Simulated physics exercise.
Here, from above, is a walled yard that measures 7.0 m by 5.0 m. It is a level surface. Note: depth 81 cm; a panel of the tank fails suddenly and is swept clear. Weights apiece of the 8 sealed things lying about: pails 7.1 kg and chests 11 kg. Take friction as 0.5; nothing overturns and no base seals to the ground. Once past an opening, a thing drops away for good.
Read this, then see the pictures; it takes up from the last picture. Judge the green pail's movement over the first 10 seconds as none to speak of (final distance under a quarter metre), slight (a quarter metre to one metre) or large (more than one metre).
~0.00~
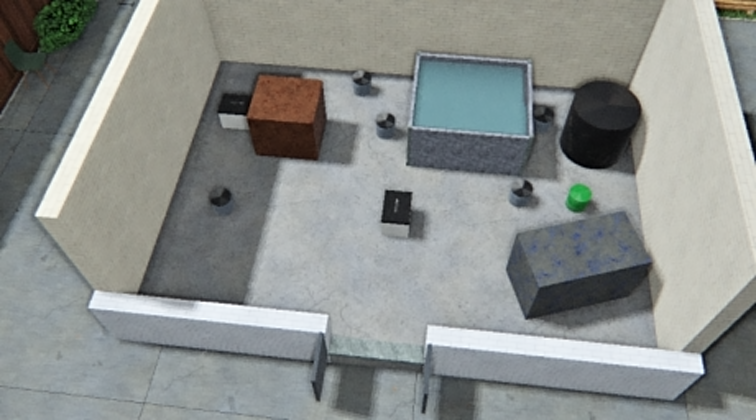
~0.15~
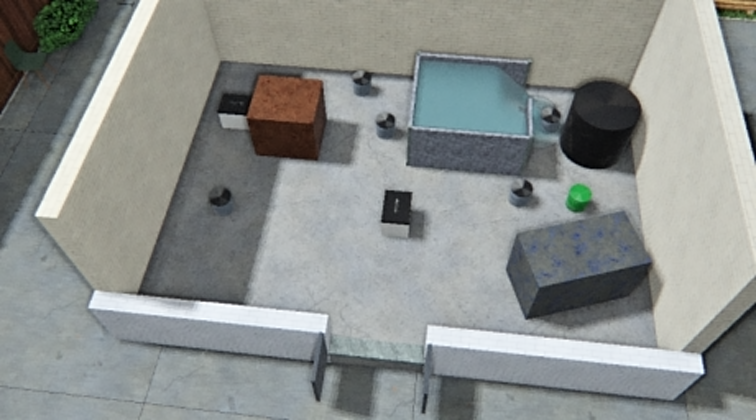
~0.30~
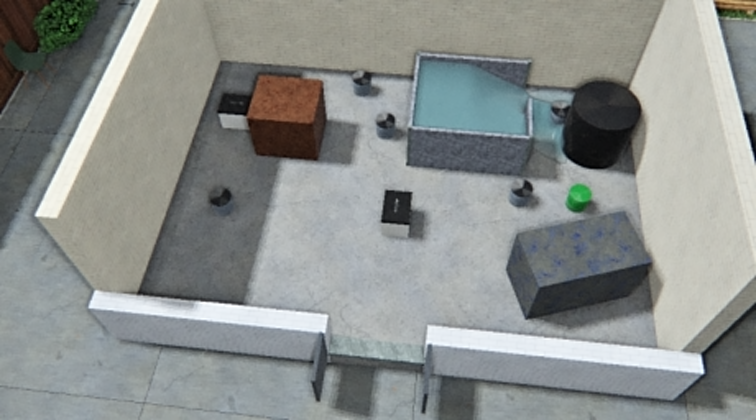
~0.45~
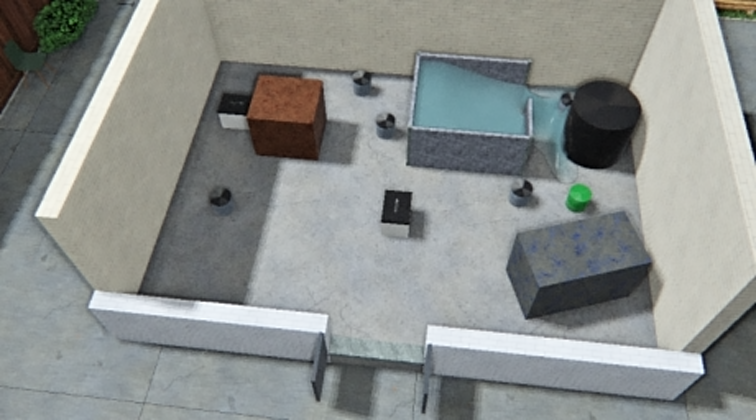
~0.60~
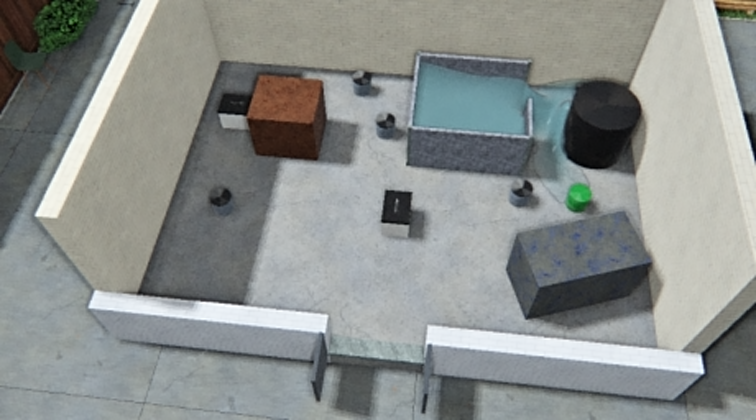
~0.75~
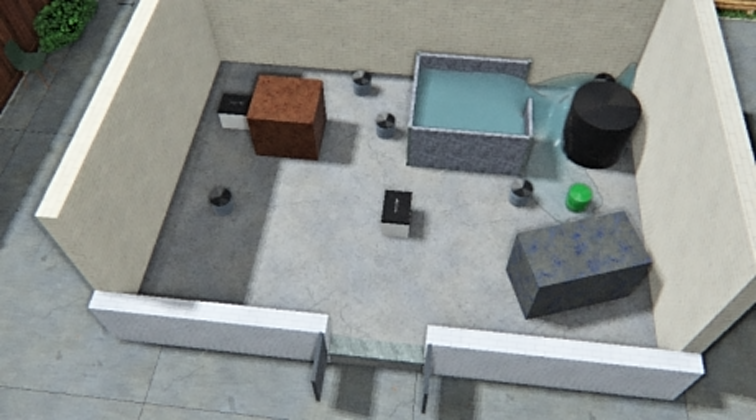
It ends up distant.
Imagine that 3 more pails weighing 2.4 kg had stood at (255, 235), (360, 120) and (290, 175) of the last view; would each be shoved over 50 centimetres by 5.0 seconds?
Note, same order as listed: Inside the limit, inside the limit, inside the limit.
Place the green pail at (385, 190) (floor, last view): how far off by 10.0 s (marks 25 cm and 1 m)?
Outcome: It sits still.
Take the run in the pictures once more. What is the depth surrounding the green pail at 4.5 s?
4 cm or so.
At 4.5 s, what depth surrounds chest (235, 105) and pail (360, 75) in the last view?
Roughly 2 and 4 cm.
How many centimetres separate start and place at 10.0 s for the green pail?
Around 300 cm from the start.
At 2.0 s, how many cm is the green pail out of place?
By then it has shifted roughly 40 cm.
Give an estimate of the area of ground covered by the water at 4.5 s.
Wet: Near 25 m2.
After 2.0 s the green pail is near (587, 214), 0.4 m from its start, aground; 0 of 8 are out; 1 afloat.
After 4.5 s the green pail is near (432, 279), 2.7 m from its start, aground; 0 of 8 are out; 1 afloat.
After 7.0 s the green pail is near (422, 284), 2.8 m from its start, aground; 0 of 8 are out; 1 afloat.
After 10.0 s the green pail is near (421, 284), 2.8 m from its start, aground; 0 of 8 are out; 1 afloat.
